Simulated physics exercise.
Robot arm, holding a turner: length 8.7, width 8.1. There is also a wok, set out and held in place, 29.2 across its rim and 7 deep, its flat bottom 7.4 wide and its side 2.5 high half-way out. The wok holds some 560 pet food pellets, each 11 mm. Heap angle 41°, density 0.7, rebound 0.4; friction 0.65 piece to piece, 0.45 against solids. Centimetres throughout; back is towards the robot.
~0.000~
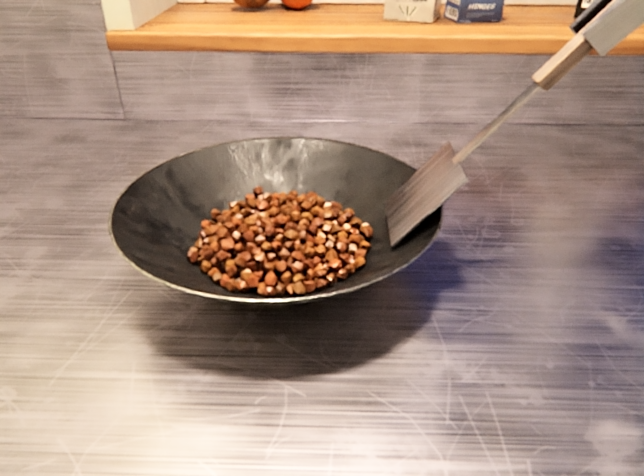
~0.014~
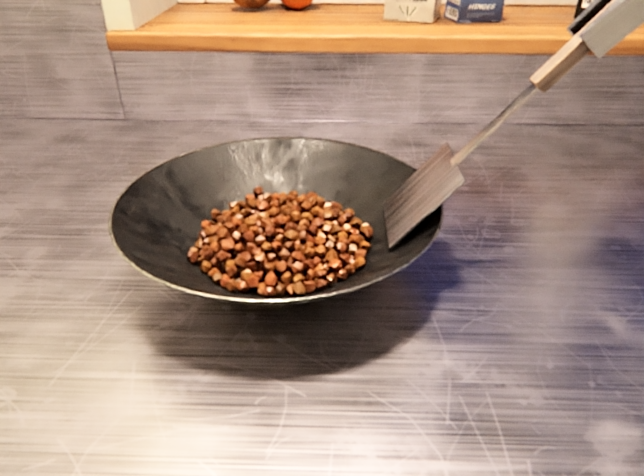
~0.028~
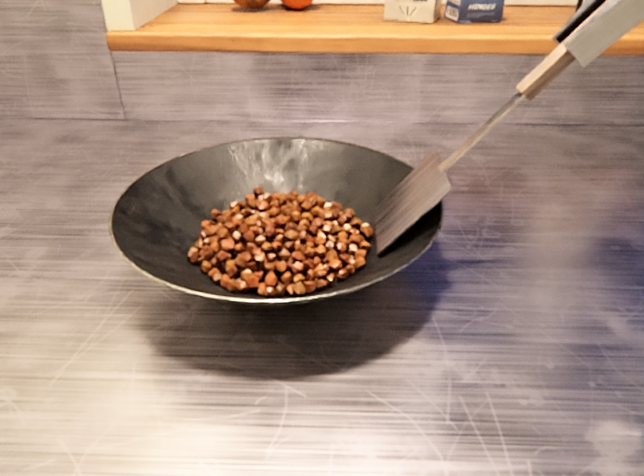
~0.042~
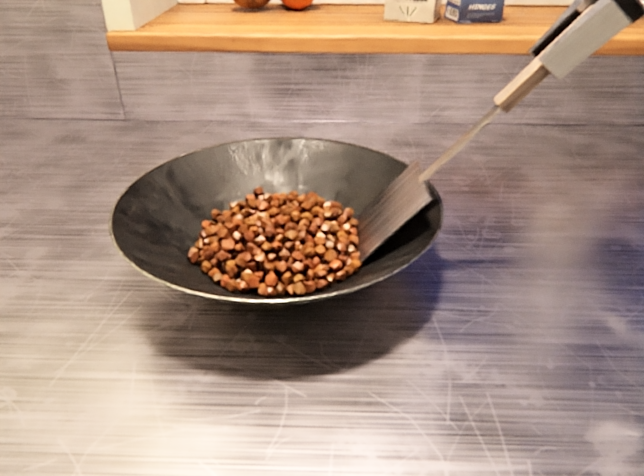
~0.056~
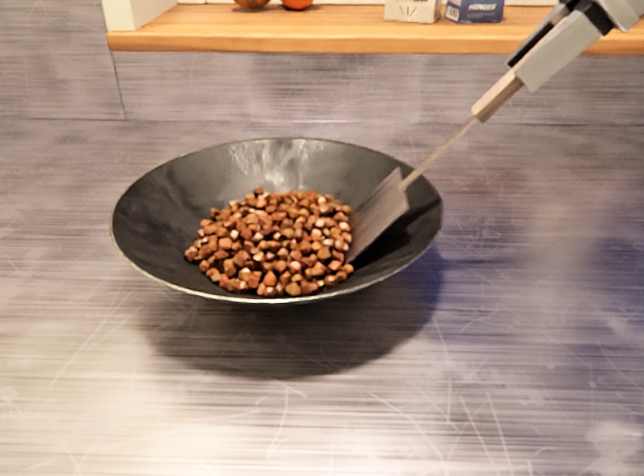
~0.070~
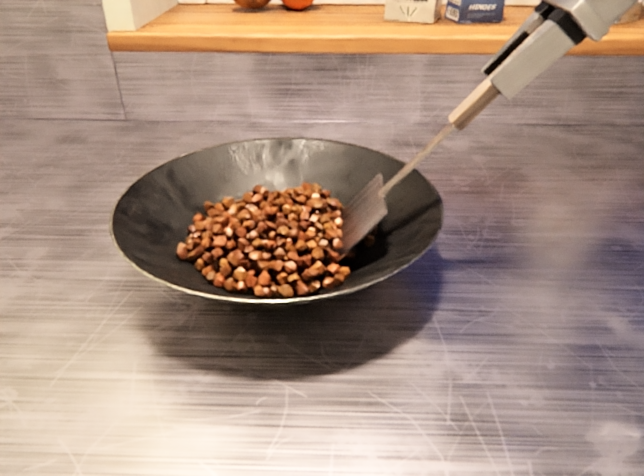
A robot arm slid a metal turner down the right side of a black wok and into a heap of small brown pellets, nudging them a little to the left.
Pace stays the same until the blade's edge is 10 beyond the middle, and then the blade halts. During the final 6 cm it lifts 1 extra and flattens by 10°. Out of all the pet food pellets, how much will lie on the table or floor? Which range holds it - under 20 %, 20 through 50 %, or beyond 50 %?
The range beyond 50 % holds it.
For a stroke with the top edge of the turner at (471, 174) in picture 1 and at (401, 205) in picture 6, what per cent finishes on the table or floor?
It works out to about 55 %, more or less.
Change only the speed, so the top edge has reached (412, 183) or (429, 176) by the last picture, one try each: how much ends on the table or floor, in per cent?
Estimates: About 45 %, about 30 %.
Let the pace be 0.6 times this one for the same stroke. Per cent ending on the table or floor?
Around 40 percent would finish on the table or floor.
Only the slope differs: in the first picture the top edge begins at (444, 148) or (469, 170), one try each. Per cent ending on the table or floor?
Some 60 and 55 per cent.
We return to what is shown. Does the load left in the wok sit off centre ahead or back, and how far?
What stays is shifted forward by around 2.5 cm.
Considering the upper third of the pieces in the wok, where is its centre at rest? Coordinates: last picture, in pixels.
Pixel estimate: About (213, 226).
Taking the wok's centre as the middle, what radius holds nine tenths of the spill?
I reckon it's some 50 centimetres.
By 0.11 s, sloping 50°, highest piece 7 above the table; 558 in the wok.
By 0.14 s, sloping 48°, highest piece 12 above the table; 557 in the wok, 1 on the blade or in flight.
By 0.36 s, sloping 40°, highest piece 27 above the table; 229 in the wok, 69 on the table or floor, 260 on the blade or in flight.
By 1.41 s, sloping 40°, highest piece 8 above the table; 329 on the table or floor, 229 in the wok.
Final count, 329 on the table or floor, 229 in the wok. That is 59 % on the table or floor.
